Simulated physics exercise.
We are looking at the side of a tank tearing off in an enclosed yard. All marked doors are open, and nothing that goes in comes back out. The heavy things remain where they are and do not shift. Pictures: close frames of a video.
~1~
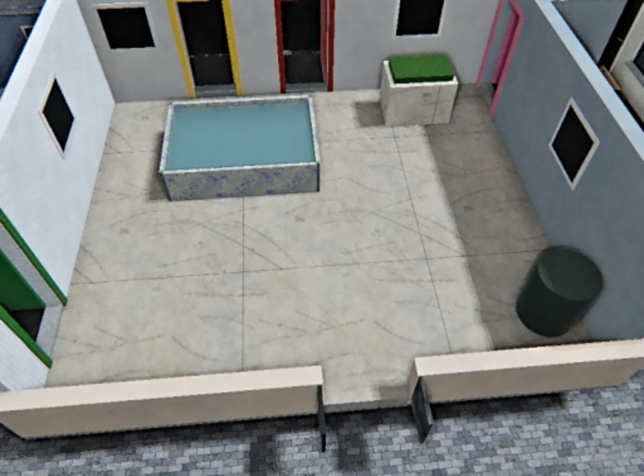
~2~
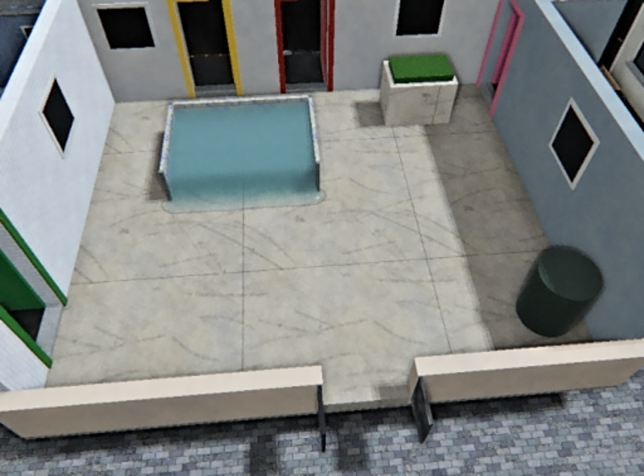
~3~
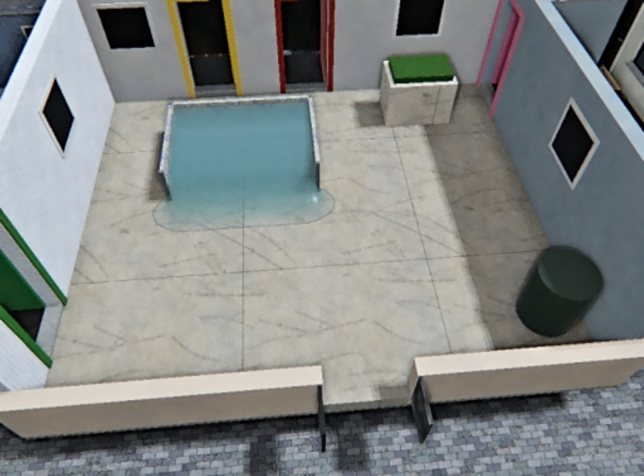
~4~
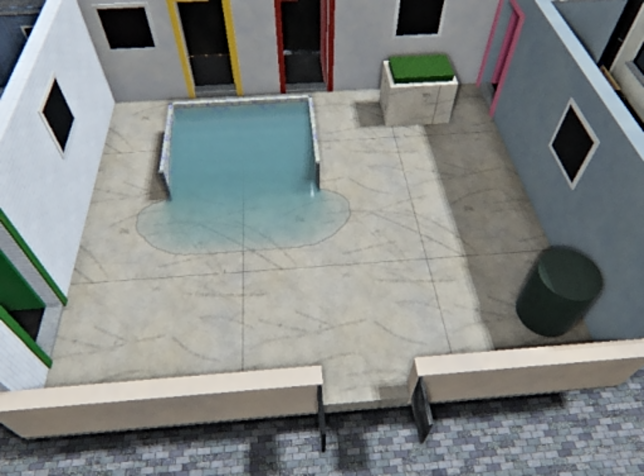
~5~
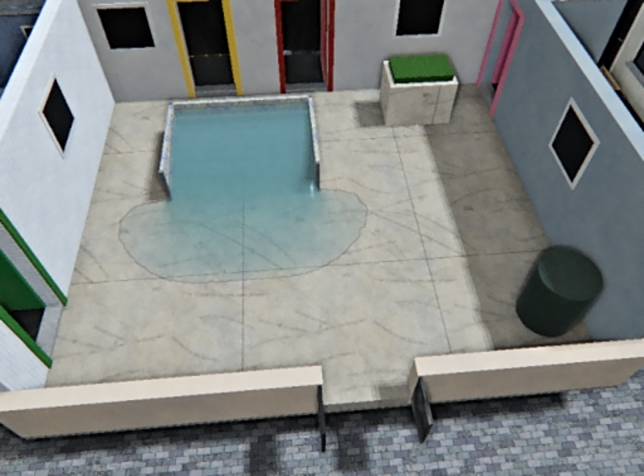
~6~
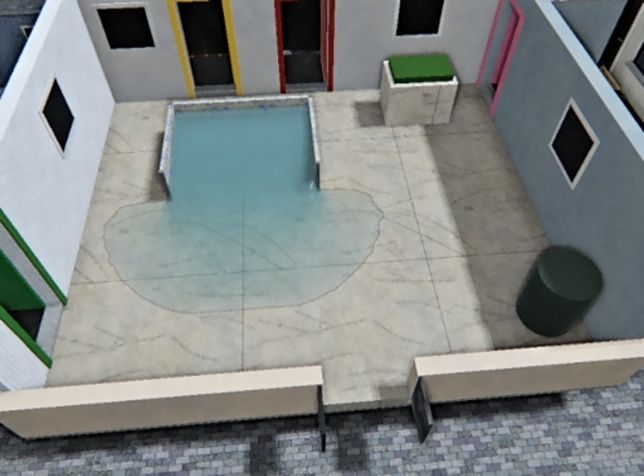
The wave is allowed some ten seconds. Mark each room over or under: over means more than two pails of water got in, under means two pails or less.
Red door: Under, green door: Over, pink door: Under, yellow door: Under.
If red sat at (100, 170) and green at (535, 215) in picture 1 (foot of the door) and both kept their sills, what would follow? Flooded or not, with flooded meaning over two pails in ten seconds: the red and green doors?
Red door: Falls short. Green door: Falls short.
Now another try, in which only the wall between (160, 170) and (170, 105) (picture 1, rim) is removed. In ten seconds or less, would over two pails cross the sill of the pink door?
I'd say the pink door crosses the line.
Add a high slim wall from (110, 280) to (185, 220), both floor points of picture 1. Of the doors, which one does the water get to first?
In my view it's the green one.
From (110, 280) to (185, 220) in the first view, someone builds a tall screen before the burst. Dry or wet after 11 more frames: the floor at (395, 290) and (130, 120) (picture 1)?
As listed: Covered, clear.
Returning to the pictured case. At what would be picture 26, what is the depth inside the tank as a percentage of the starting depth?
16 percent or thereabouts.
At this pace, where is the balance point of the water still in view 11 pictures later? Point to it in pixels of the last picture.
At roughly (239, 256).
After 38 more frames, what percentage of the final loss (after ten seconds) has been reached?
Roughly 85 percent.
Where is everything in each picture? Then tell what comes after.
The first picture shows still water in the tank at (241, 135).
In the second picture, water pours out at (244, 187) and has run to (165, 202).
In the third picture, water pours out at (244, 188) and has run to (160, 218).
In the fourth picture, water pours out at (244, 189) and has run to (147, 234).
In the fifth picture, the front is at (140, 258), out from the gap at (244, 189).
In the sixth picture, the front is at (334, 283), out from the gap at (244, 189).
A moment on, water covers 40 % of the floor; the red door not reached, the green door not reached, the pink door not reached, the yellow door not reached.
Next, water covers 45 % of the floor; the red door not reached, the green door wet at the sill, nothing in, the pink door not reached, the yellow door not reached.
Then, water covers 50 % of the floor; the red door not reached, the green door over two buckets in, the pink door not reached, the yellow door not reached.
Later, water covers 70 % of the floor; the red door not reached, the green door far over two buckets in, the pink door not reached, the yellow door not reached.
In the end, water covers 95 % of the floor; the red door wet at the sill, nothing in, the green door far over two buckets in, the pink door wet at the sill, nothing in, the yellow door wet at the sill, nothing in.
